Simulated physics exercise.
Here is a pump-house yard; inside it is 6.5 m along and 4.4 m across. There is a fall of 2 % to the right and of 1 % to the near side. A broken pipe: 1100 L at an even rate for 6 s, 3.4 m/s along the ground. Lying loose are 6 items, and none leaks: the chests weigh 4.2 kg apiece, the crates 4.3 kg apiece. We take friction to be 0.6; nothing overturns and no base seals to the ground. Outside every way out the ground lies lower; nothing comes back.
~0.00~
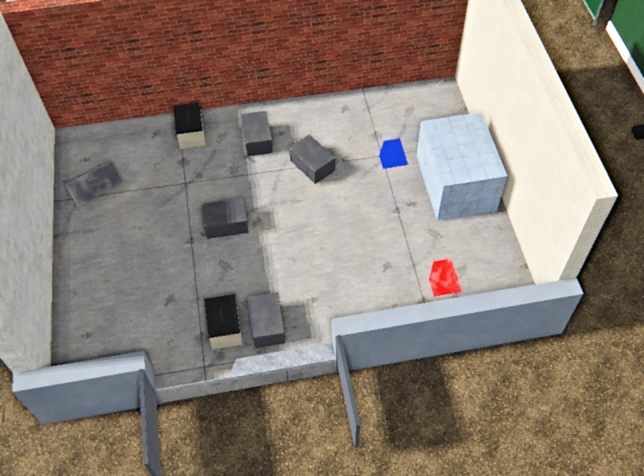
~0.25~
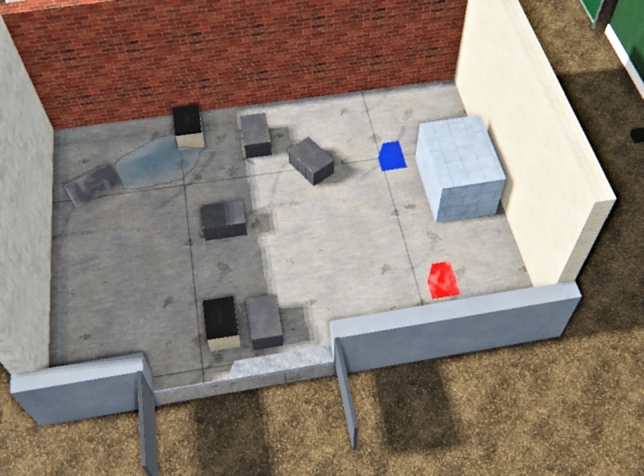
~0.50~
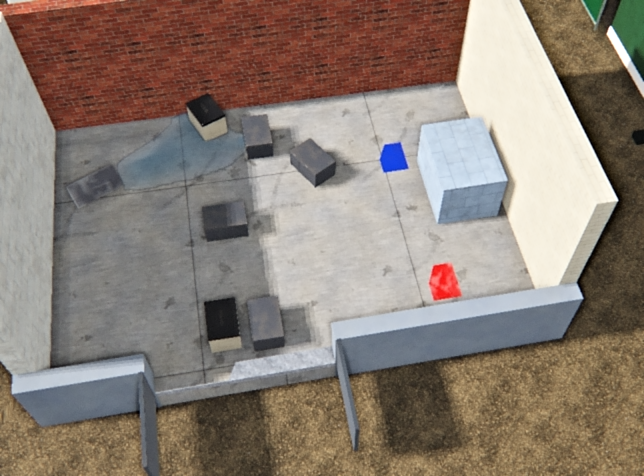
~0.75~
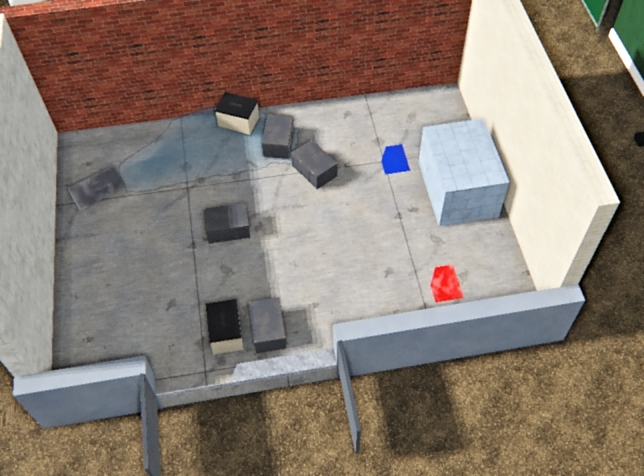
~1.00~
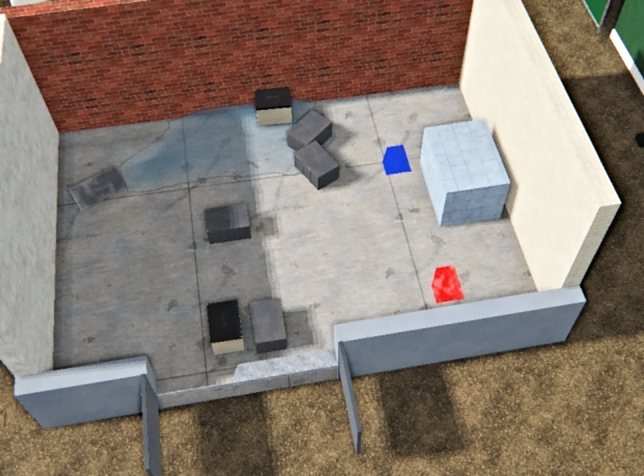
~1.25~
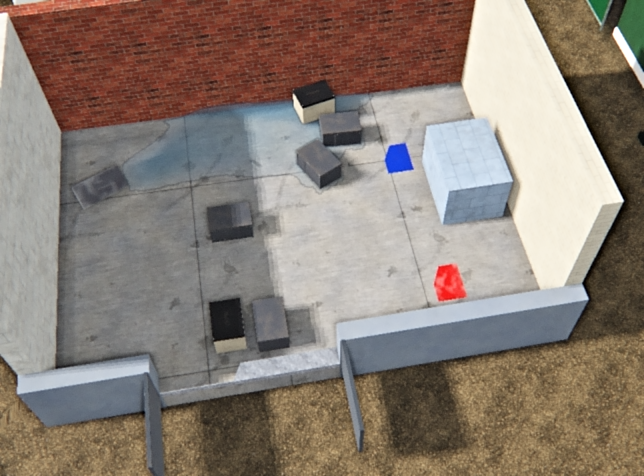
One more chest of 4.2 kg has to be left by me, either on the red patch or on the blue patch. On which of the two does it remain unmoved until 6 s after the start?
Red.
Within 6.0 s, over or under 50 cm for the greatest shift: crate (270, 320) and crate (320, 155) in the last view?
First below it, second above it.
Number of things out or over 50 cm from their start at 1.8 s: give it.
By that point, 2.
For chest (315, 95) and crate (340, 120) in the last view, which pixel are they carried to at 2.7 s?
Somewhere around (456, 87) and (475, 120).
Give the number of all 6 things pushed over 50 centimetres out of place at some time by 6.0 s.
Count: 3.
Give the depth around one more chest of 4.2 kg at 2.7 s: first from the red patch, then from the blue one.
I'd say close to 0 cm, and close to 2 cm for the other.
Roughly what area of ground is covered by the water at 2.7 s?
Near 8.0 m2 in all.
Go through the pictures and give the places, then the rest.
A chest at (187, 117), on the bottom; a crate at (256, 126) rests on the ground; the red patch at (443, 277); the blue patch at (392, 153); 0.0 m2 under water; 0 of 6 have shifted, in the first frame.
A chest at (186, 119), on the bottom; a crate at (255, 128) rests on the ground; the red patch at (441, 280); the blue patch at (390, 156); 0.9 m2 under water; 0 of 6 have shifted, in the second frame.
A chest at (205, 109), on the bottom, 32 cm from its start; a crate at (256, 130), on the bottom; the red patch at (443, 281); the blue patch at (392, 157); 1.8 m2 under water; 1 of 6 have shifted, in the third frame.
A chest at (236, 105) floats, 76 cm from its start; a crate at (277, 129), on the bottom, 30 cm from its start; the red patch at (444, 283); the blue patch at (394, 159); 2.6 m2 under water; 2 of 6 have shifted, in the fourth frame.
A chest at (273, 97) floats, 131 cm from its start; a crate at (309, 127) rests on the ground, 77 cm from its start; the red patch at (445, 284); the blue patch at (395, 160); water covers 3.4 m2; 2 of 6 have shifted, in the fifth frame.
A chest at (314, 93), afloat, 190 cm from its start; a crate at (340, 122) rests on the ground, 121 cm from its start; the red patch at (448, 282); the blue patch at (397, 158); water covers 4.4 m2; 2 of 6 have shifted, in the sixth frame.
After 1.8 s on red it would be 0 cm off in 0 cm of water; on blue it would be 15 cm off in 1 cm of water.
After 2.7 s on red it would be 0 cm off in 0 cm of water; on blue it would be 20 cm off in 2 cm of water.
After 4.2 s on red it would be 0 cm off in 0 cm of water; on blue it would be 35 cm off in 3 cm of water.
After 6.0 s on red it would be 0 cm off in 2 cm of water; on blue it would be 108 cm off in 1 cm of water.
